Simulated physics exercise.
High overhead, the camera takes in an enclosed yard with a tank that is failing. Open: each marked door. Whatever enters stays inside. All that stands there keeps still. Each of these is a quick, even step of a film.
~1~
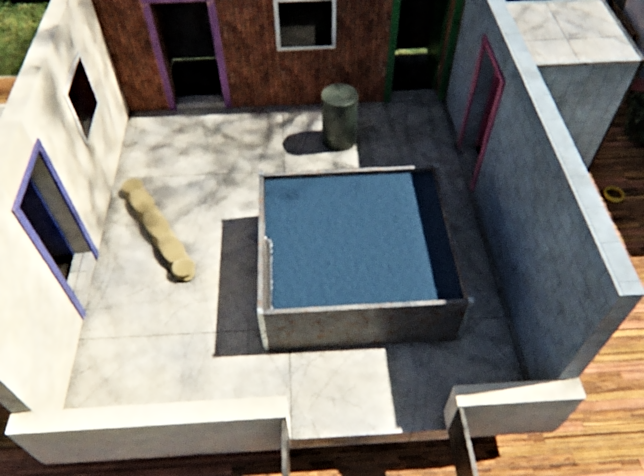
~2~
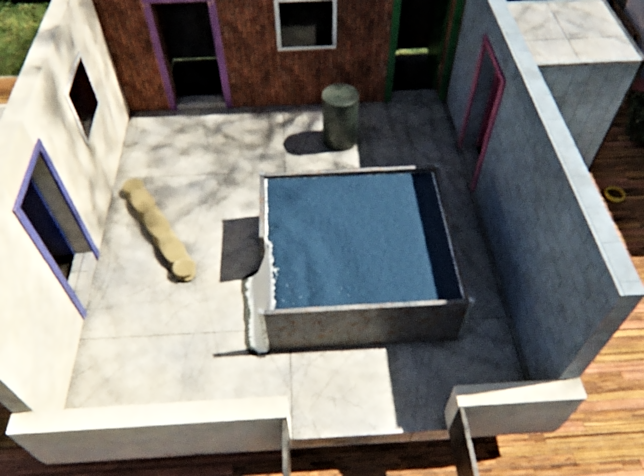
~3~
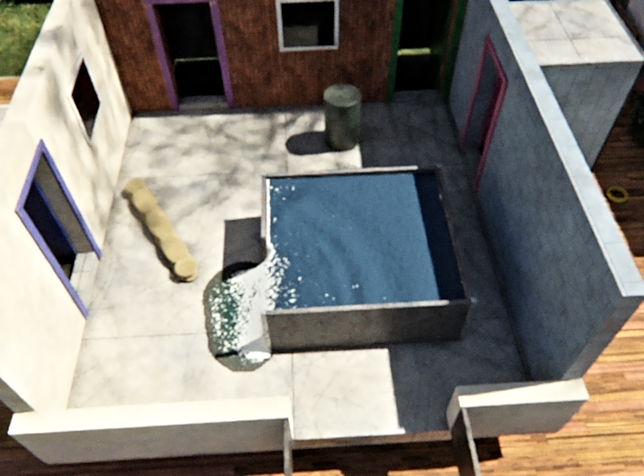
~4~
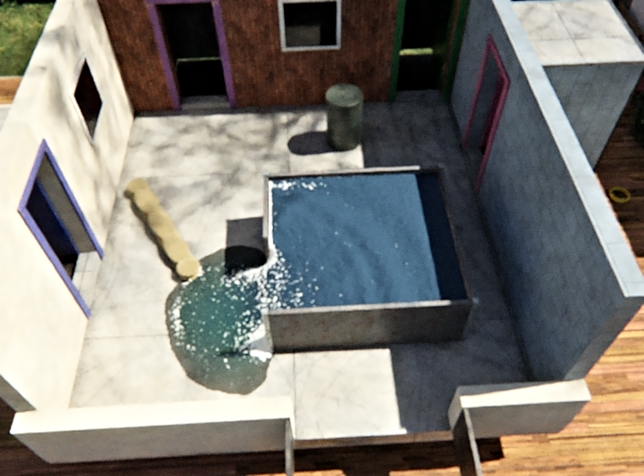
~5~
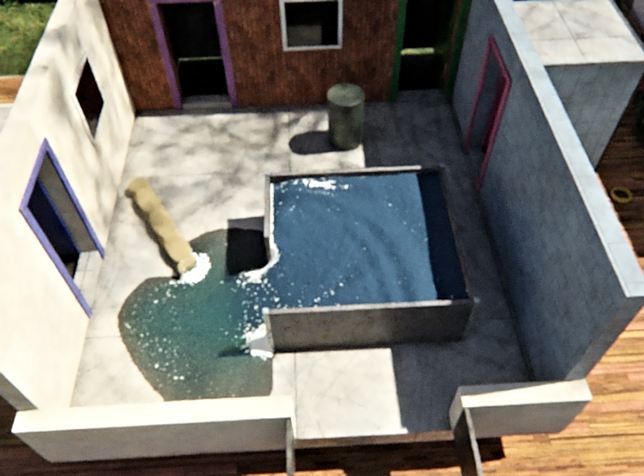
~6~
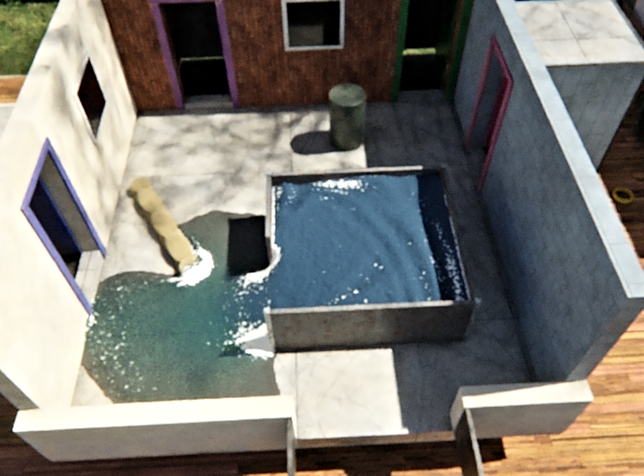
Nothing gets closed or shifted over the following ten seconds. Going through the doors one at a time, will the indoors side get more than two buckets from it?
Green door: Over two buckets; pink door: Over two buckets; blue door: Over two buckets; purple door: Over two buckets.
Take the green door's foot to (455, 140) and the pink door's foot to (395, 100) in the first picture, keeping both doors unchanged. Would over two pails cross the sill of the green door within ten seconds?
Logged - green door ends up higher.
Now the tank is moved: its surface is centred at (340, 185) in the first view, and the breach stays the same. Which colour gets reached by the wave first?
That would be the one in blue.
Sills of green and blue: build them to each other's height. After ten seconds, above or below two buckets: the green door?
Answer in a nutshell: The green door falls below the limit.
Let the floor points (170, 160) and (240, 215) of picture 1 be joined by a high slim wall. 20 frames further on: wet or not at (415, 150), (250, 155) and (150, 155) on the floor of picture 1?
Taking the points in the order given, they are high and dry, high and dry and inundated.
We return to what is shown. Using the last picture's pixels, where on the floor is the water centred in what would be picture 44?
My reading is close to (269, 262).
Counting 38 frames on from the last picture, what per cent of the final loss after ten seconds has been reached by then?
Near 50 in a hundred.
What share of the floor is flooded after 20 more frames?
About 55 per cent.
A moment on, water covers 30 % of the floor; the green door not reached, the pink door not reached, the blue door over two buckets in, the purple door not reached.
Next, water covers 45 % of the floor; the green door not reached, the pink door not reached, the blue door far over two buckets in, the purple door not reached.
Then, water covers 55 % of the floor; the green door not reached, the pink door not reached, the blue door far over two buckets in, the purple door wet at the sill, nothing in.
Later, water covers 90 % of the floor; the green door wet at the sill, nothing in, the pink door not reached, the blue door far over two buckets in, the purple door over two buckets in.
In the end, water covers 95 % of the floor; the green door over two buckets in, the pink door over two buckets in, the blue door far over two buckets in, the purple door over two buckets in.
